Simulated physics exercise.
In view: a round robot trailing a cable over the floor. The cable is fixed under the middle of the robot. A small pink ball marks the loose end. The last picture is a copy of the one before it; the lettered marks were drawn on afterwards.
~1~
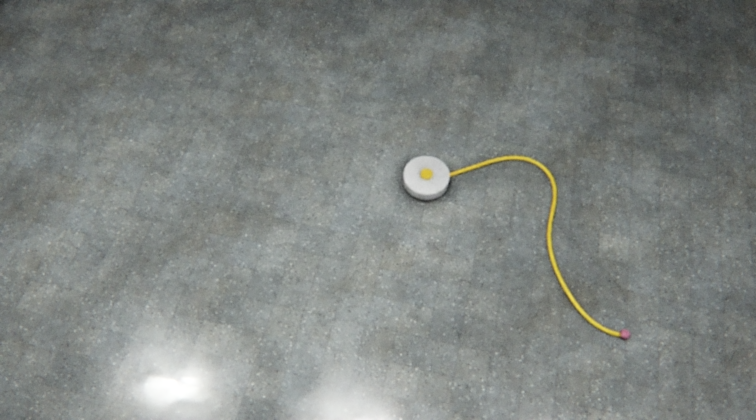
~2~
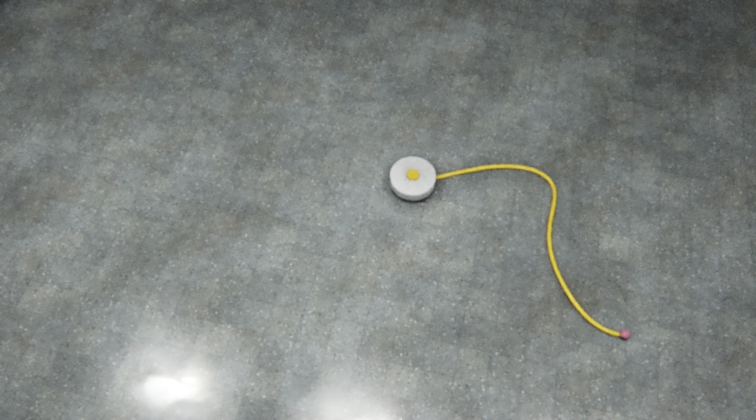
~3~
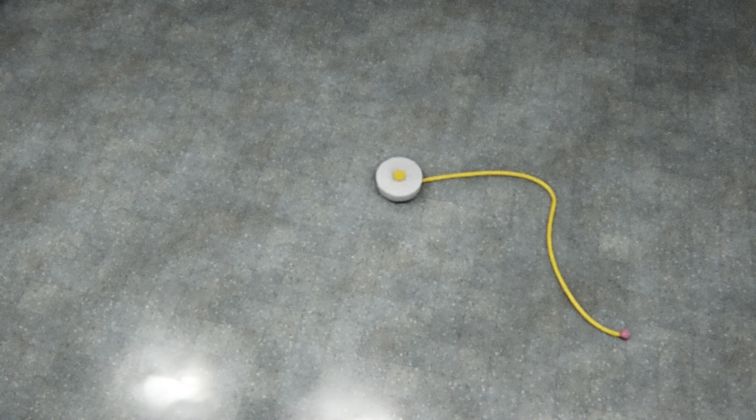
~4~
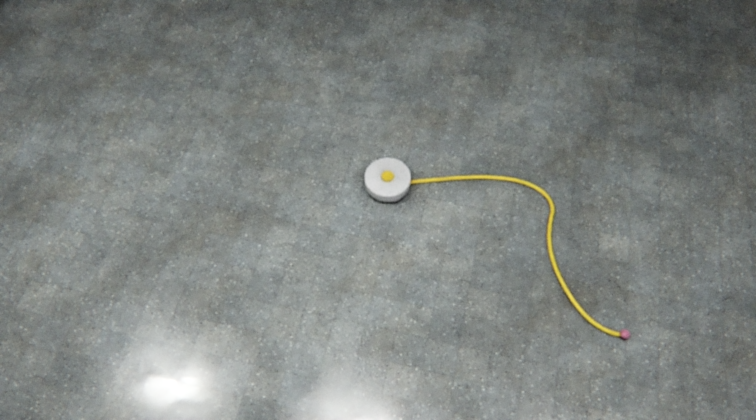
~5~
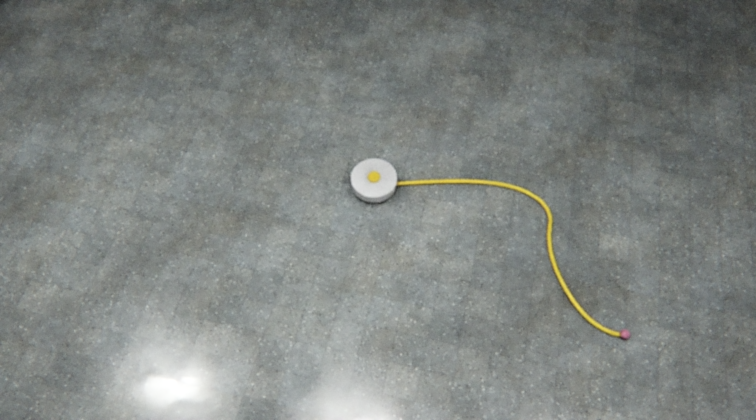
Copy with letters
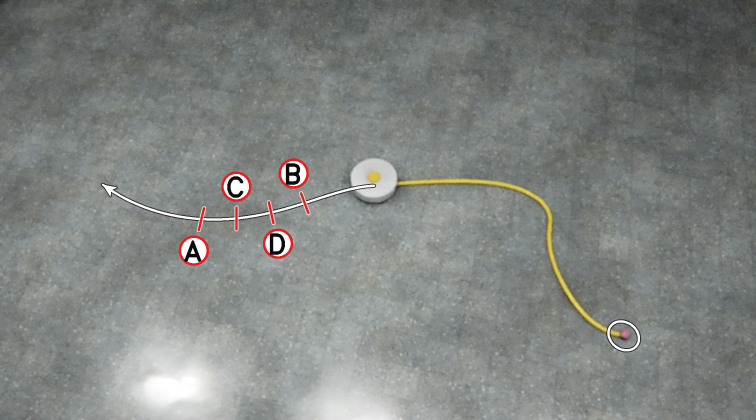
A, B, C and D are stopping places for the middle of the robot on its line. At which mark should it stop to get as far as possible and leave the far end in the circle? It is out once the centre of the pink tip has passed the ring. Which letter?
All is well up to B.
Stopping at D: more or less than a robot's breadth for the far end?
Less.
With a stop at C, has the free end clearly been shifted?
Yes.
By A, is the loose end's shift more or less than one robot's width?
By then, more.
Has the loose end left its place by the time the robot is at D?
By then, yes.
On the marked copy, A at (201, 219); B at (305, 203); C at (236, 218); D at (271, 213); the ring at (624, 336); the route from (374, 186) via (232, 219) to (103, 185).
With B. Early on, robot (350, 185), middle of the cable (517, 207), free end (625, 334).
Further on, robot (324, 192), middle of the cable (493, 218), free end (624, 334).
At the end, robot (304, 199), middle of the cable (475, 226), free end (619, 333); the free end is still in its ring.
As for the rest, A drags the free end to (544, 282); C drags the free end to (576, 299); D drags the free end to (600, 319).
